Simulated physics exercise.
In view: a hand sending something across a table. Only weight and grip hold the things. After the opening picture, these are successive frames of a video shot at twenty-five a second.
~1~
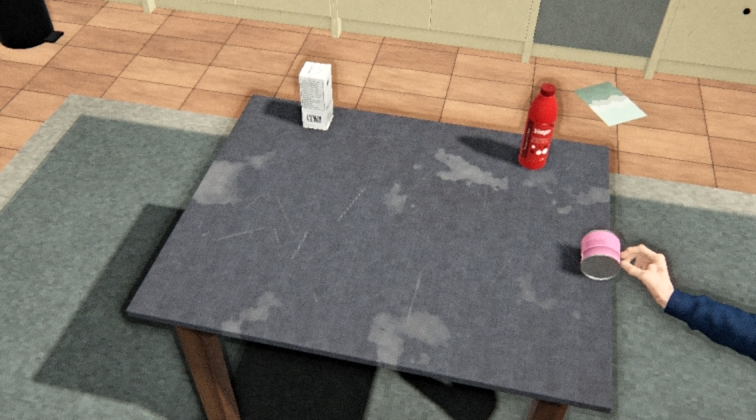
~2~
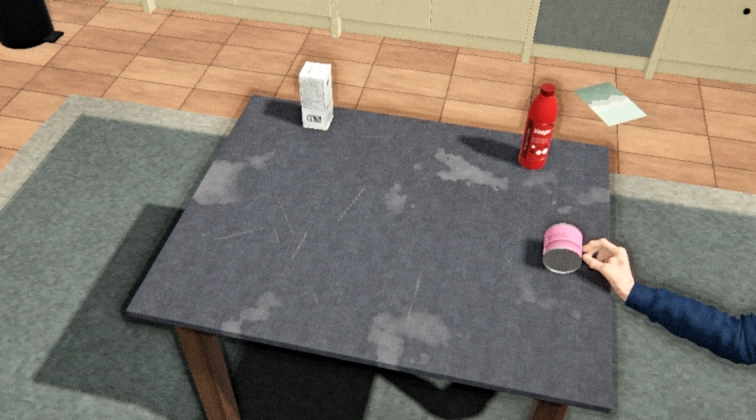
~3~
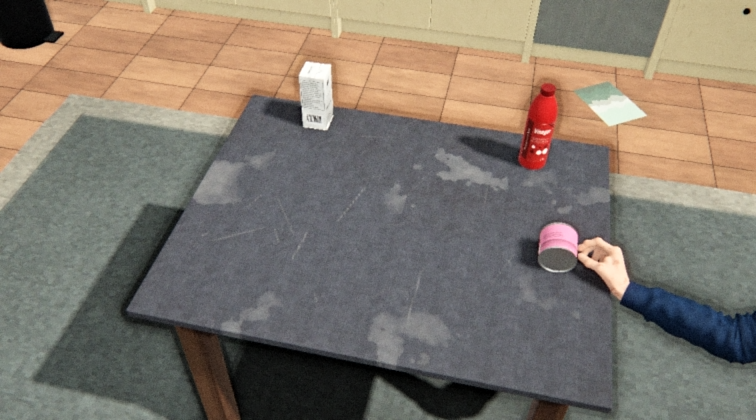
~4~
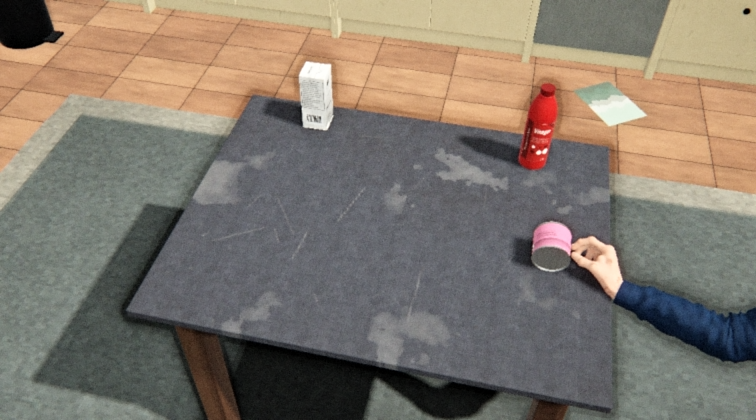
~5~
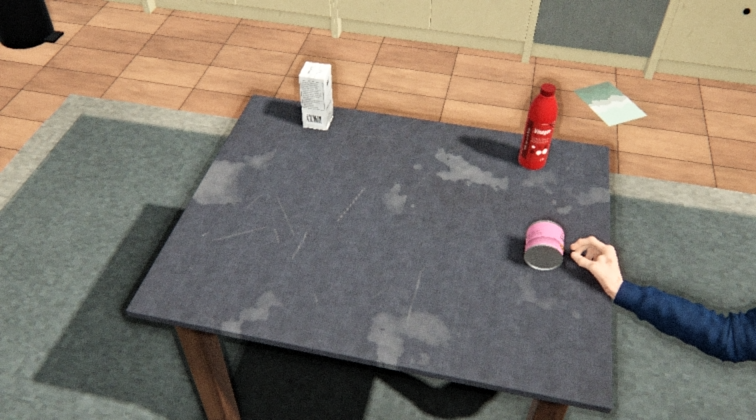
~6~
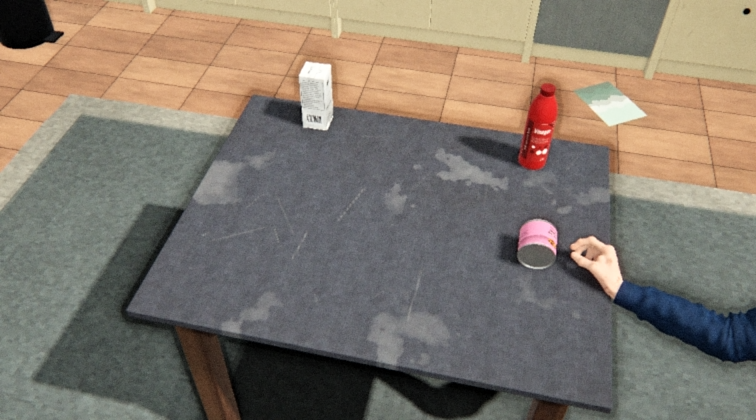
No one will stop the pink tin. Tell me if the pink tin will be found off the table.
The pink tin is still on the table.
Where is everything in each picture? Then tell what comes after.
The first picture shows under the hand; pink tin (600, 255).
The second picture shows under the hand; pink tin (563, 249).
The third picture shows under the hand; pink tin (558, 248).
The fourth picture shows pink tin (552, 247).
The fifth picture shows pink tin (544, 246) shifted a little.
The sixth picture shows pink tin (538, 244) shifted a little.
Then, 0.20 s on from there, pink tin shifted about its own width near (507, 239).
Then, 0.50 s on from there, pink tin shifted well along near (474, 234).
In the end, moved from the start, pink tin. At the end, from the last picture's camera, pink tin near (452, 230).
